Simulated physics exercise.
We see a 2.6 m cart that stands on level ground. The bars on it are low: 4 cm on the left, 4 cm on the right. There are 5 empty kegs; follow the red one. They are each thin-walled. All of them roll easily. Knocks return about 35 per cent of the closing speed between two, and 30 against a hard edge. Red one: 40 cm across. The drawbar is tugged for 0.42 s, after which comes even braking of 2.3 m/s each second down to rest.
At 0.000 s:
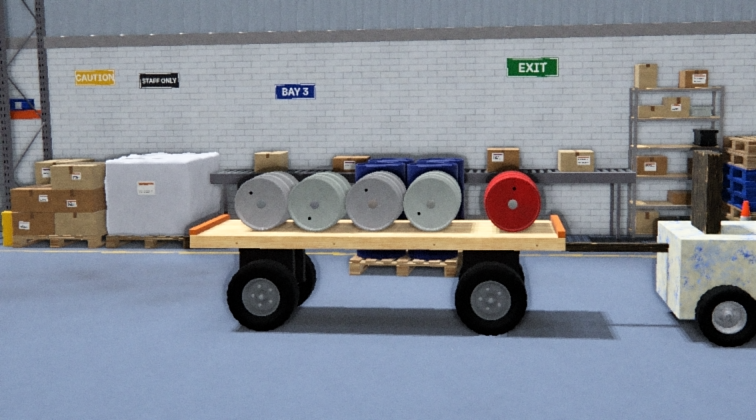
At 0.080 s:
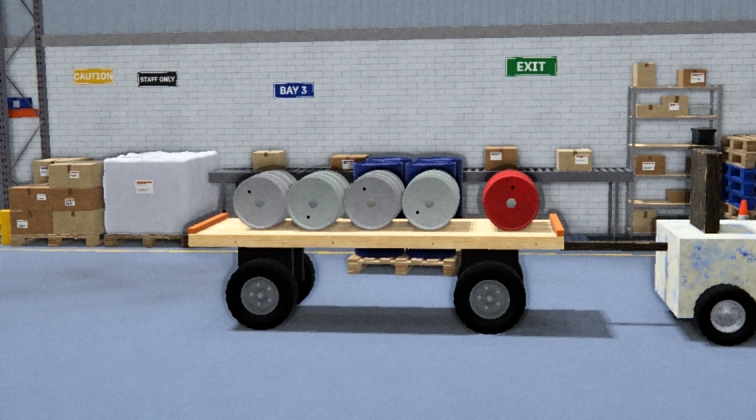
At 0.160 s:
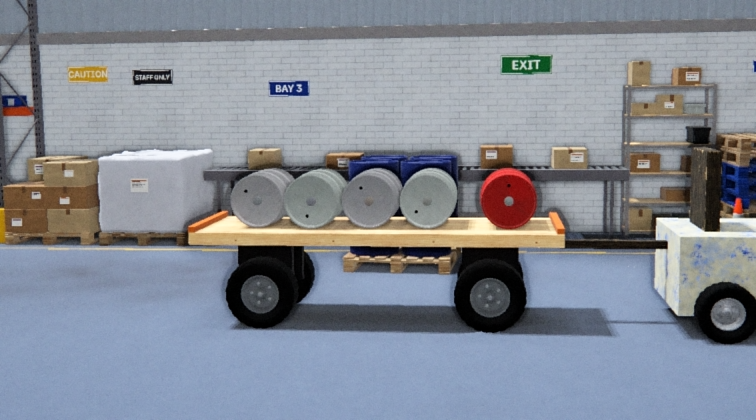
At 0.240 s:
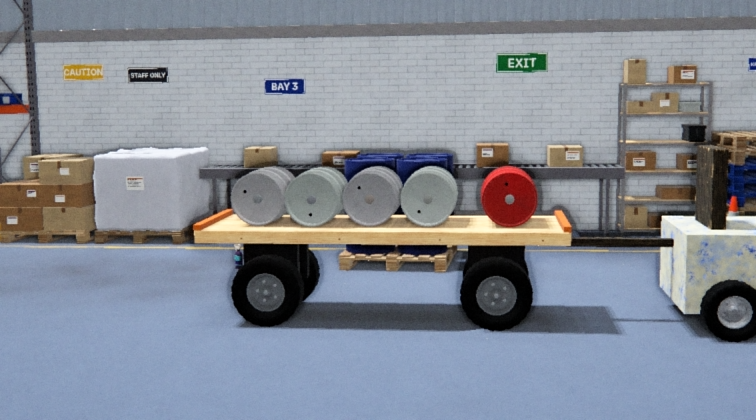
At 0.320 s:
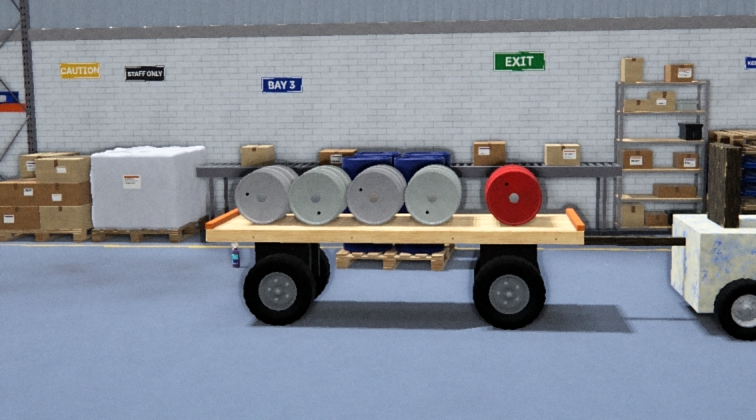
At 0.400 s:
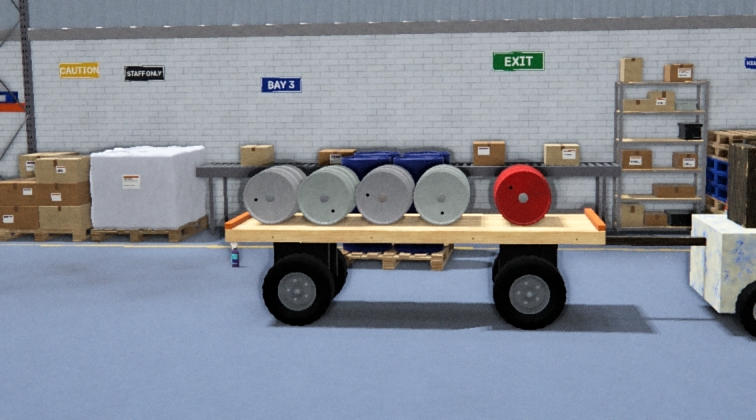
A flat wooden cart carrying four grey kegs and one red keg on their sides stands behind a pale tow vehicle in a warehouse, then begins rolling right, gradually picking up speed. The kegs ride along, the red one slipping slightly back from the low orange bar at the right end.
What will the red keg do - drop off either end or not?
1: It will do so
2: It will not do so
Option 2: It will not do so.
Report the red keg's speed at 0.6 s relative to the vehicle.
1.0 m/s or so.
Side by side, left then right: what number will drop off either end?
Result (left / right): 1 / 0.
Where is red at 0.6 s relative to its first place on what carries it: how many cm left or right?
Red has moved 40 to the left.
By 0.6 s, red is on the deck, 70 cm from the right bar, rolling left along the cart; 0 over a bar so far.
By 0.8 s, red is on the deck, 90 cm from the right bar, rolling left along the cart; 1 over a bar so far.
By 1.7 s, red is on the deck, 105 cm from the right bar, rolling right along the cart; 1 over a bar so far.
Finally (3.4 s), red is on the deck, 85 cm from the right bar; 1 over a bar so far.
